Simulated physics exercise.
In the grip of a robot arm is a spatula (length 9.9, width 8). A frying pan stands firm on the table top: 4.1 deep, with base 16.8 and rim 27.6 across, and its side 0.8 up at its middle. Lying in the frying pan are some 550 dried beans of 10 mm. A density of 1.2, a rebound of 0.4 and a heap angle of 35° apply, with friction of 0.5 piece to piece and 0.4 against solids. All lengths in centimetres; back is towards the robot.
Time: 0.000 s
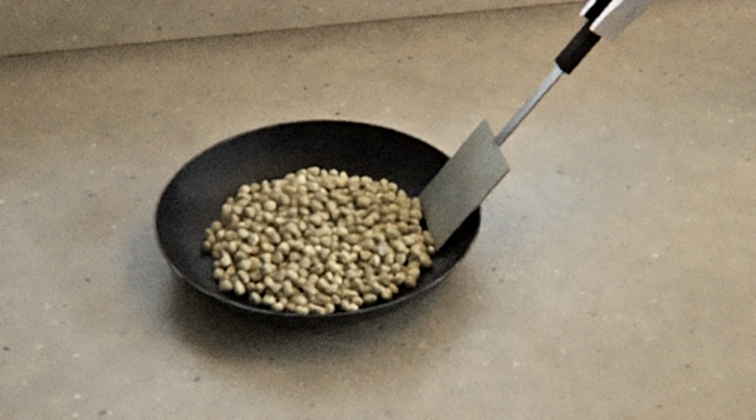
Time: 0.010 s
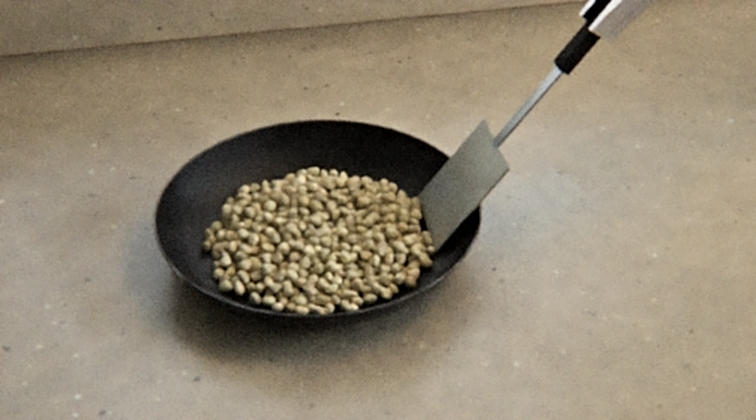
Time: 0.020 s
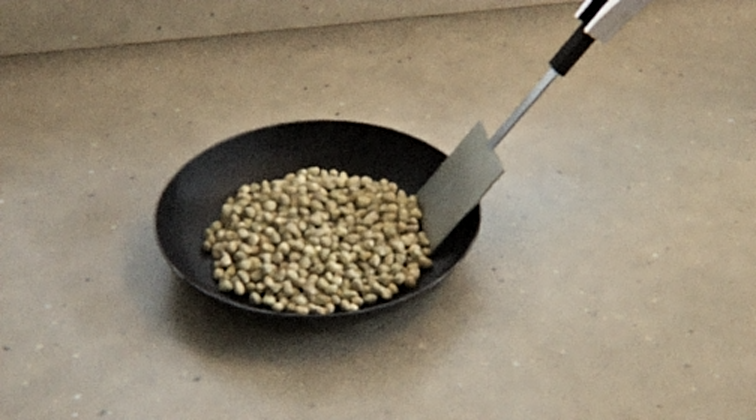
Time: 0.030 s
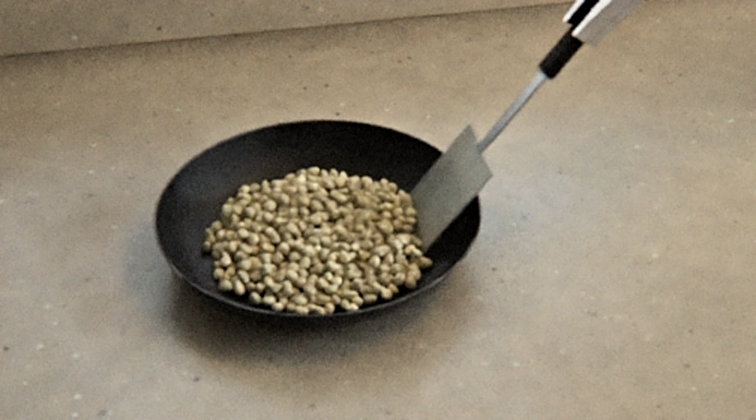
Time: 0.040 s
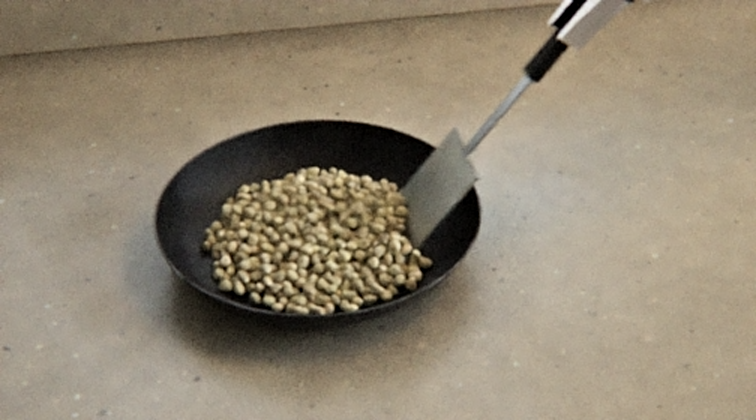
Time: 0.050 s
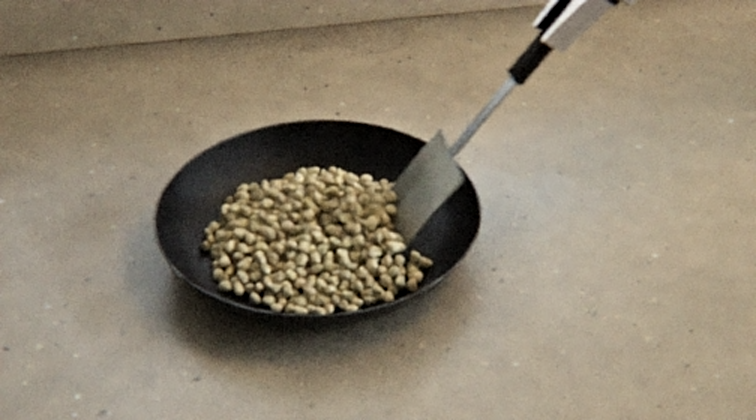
On a speckled tabletop, a spatula slides slowly left inside a black frying pan, nudging the right side of a bean pile.
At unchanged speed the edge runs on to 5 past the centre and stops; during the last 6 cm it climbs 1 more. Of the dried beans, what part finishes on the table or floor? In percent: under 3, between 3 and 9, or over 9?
Between 3 and 9 percent.
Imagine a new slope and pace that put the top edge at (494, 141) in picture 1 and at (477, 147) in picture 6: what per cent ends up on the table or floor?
Around 0 per cent finishes there.
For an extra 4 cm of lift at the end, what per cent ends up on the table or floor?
I'd reckon around 10 per cent.
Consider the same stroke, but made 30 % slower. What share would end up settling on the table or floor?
Around 0 per cent would finish on the table or floor.
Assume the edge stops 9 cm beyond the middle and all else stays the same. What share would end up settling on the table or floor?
That would give close to 25 per cent.
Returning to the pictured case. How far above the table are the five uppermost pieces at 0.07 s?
They are some 6 cm up.
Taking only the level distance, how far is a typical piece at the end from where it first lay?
Roughly 5 cm.
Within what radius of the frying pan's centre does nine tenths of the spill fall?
Some 30 cm from the centre.
By 0.07 s, sloping 53°, highest piece 7 above the table; 550 in the frying pan.
By 0.10 s, sloping 53°, highest piece 8 above the table; 550 in the frying pan.
By 0.31 s, sloping 53°, highest piece 5 above the table; 521 in the frying pan, 24 on the table or floor, 5 on the blade or in flight.
By 1.36 s, sloping 53°, highest piece 5 above the table; 520 in the frying pan, 30 on the table or floor.
Final count, 520 in the frying pan, 30 on the table or floor. That is 5 % on the table or floor.
